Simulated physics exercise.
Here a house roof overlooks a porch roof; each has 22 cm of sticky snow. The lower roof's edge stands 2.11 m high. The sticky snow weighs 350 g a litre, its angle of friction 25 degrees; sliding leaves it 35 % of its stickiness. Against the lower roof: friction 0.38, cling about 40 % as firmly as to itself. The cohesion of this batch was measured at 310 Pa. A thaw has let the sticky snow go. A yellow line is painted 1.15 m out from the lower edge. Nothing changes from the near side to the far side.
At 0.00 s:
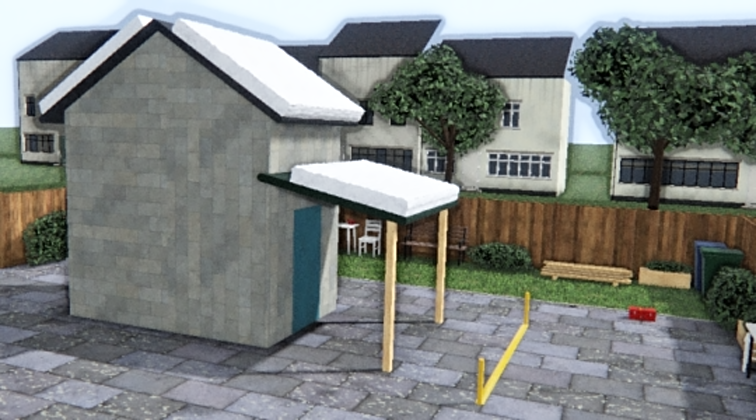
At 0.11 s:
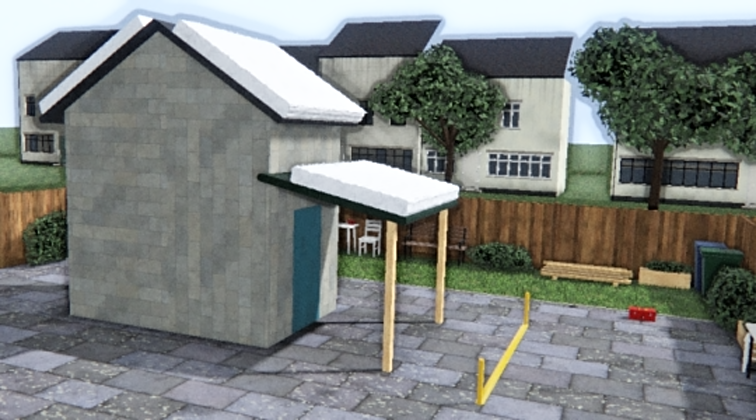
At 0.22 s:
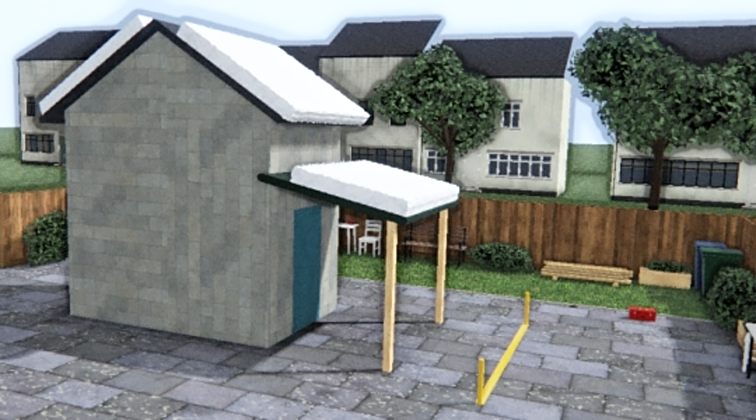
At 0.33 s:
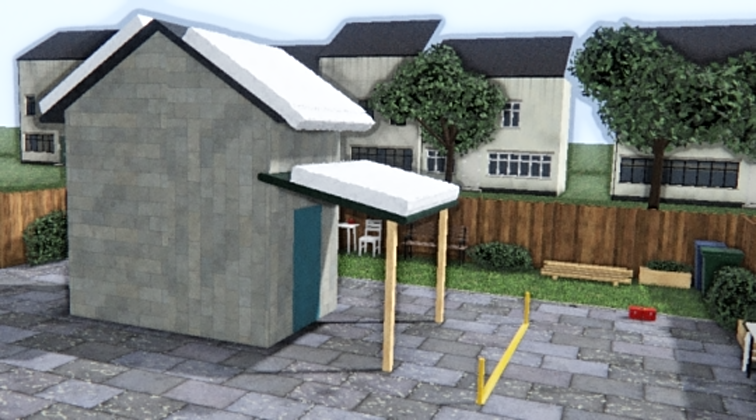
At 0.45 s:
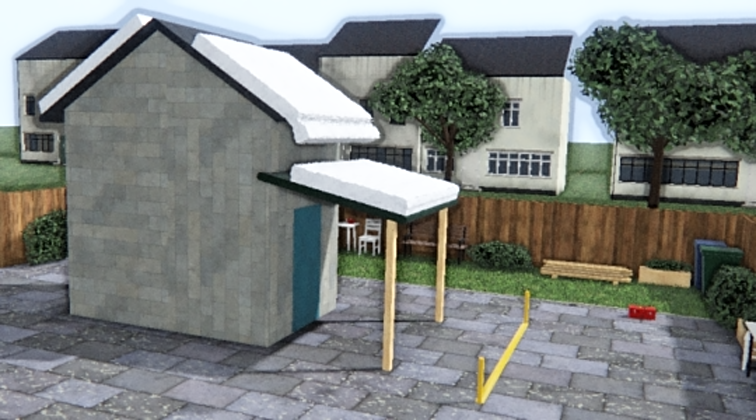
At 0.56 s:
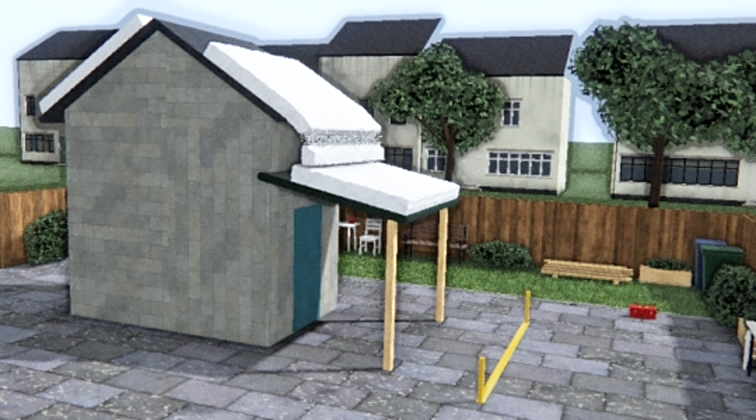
A grey block building with a thick white layer on its roof stood in a paved yard, and the layer slid down the right slope, cracking near its lower edge just above the snowy porch roof.
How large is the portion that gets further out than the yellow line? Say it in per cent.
Expect roughly 35 %.
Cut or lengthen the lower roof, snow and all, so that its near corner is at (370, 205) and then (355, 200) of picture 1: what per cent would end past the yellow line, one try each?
In turn about 40 %, 40 %.
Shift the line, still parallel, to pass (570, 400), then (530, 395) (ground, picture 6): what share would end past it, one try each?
In that order: 12 %, 25 %.
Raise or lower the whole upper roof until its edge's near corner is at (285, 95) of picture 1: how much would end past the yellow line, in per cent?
Then about 45 %.
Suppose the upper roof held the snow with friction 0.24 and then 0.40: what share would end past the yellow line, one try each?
In that order: 25 %, 10 %.
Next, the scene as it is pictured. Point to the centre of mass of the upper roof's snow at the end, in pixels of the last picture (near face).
Around (465, 306).
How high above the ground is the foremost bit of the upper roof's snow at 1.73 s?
About 0.2 m.
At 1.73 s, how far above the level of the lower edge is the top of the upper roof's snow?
Roughly 0.6 m.
After 1.09 s, none is below the lower edge and 0 % is past the line.
After 1.73 s, 35 % is below the lower edge and 6 % is past the line.
After 2.36 s, 56 % is below the lower edge and 34 % is past the line.
After 3.00 s, 57 % is below the lower edge and 35 % is past the line.
After 3.10 s, at the end, 57 % is below the lower edge and 35 % is past the line.
